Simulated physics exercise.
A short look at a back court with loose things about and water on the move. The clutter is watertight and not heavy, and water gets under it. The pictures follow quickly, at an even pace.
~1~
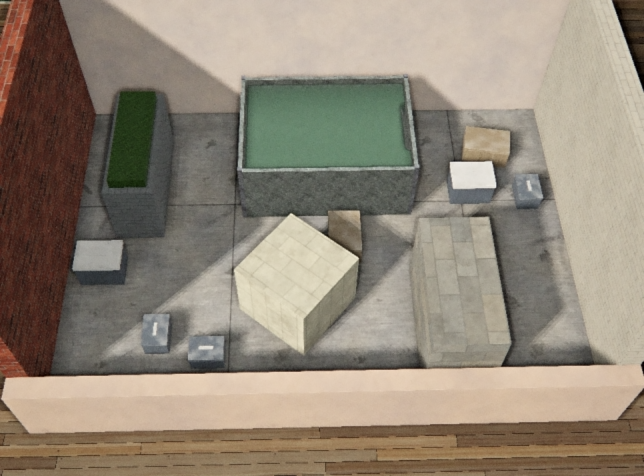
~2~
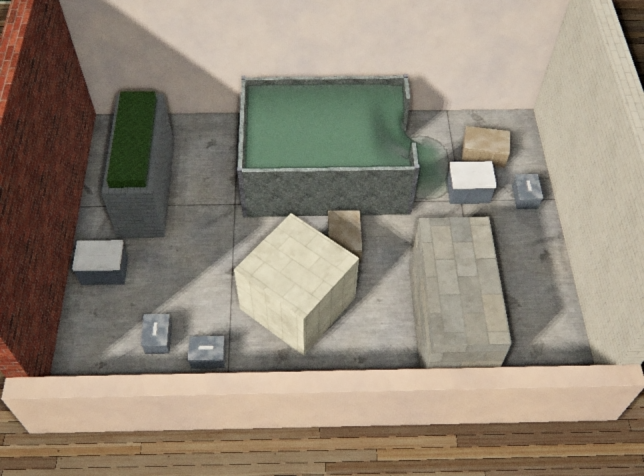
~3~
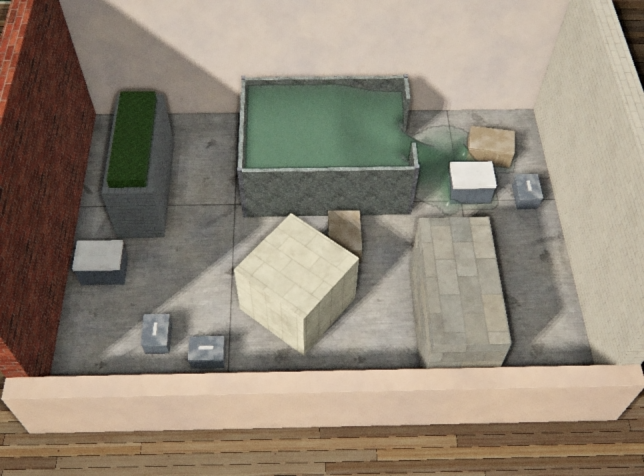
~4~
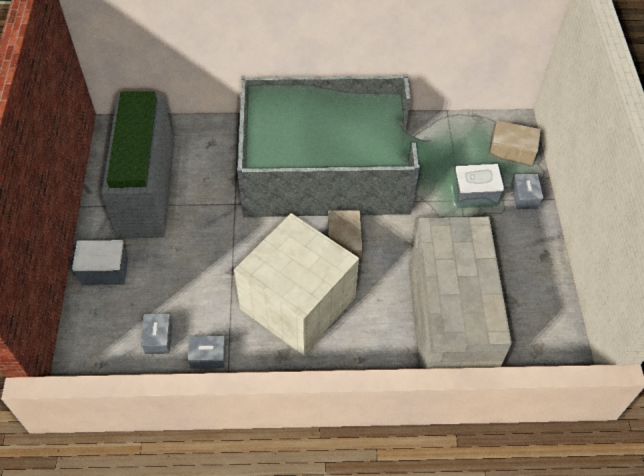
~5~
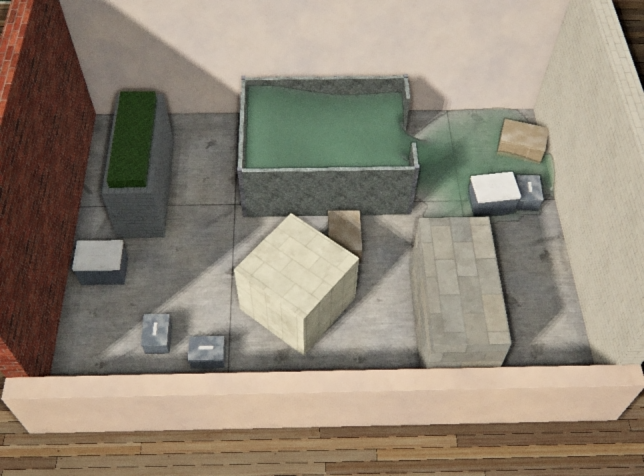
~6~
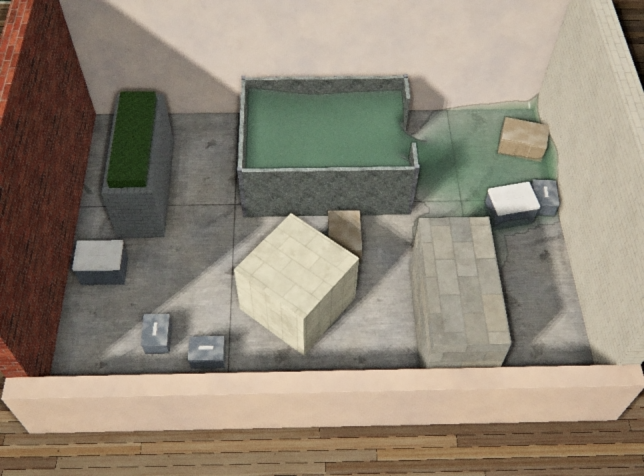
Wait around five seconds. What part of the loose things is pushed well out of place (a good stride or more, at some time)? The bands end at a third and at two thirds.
It is one to two thirds.
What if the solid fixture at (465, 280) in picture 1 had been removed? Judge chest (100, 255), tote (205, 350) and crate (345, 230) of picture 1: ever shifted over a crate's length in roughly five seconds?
In that order: Not that far, yes, less than that.
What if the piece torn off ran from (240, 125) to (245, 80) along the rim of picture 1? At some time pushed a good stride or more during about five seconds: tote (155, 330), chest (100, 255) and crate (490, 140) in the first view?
In that order: That far or more, swept aside, no.
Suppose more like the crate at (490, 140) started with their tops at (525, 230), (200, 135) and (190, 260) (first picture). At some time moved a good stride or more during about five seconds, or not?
One after the other: Swept aside, not that far, less than that.
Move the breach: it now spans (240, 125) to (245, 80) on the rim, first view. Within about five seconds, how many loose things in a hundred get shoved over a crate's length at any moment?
Close to 40 %.
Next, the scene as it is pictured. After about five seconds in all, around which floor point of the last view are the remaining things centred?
At about (326, 286).
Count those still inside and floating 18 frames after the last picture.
3 of them.
A moment on, 2 of 7 are well off their spots; 2 afloat.
Next, 3 of 7 are well off their spots; 2 afloat.
Later, 3 of 7 are well off their spots; 3 afloat.
In the end, 3 of 7 are well off their spots, and 3 have been at some point; 3 afloat.
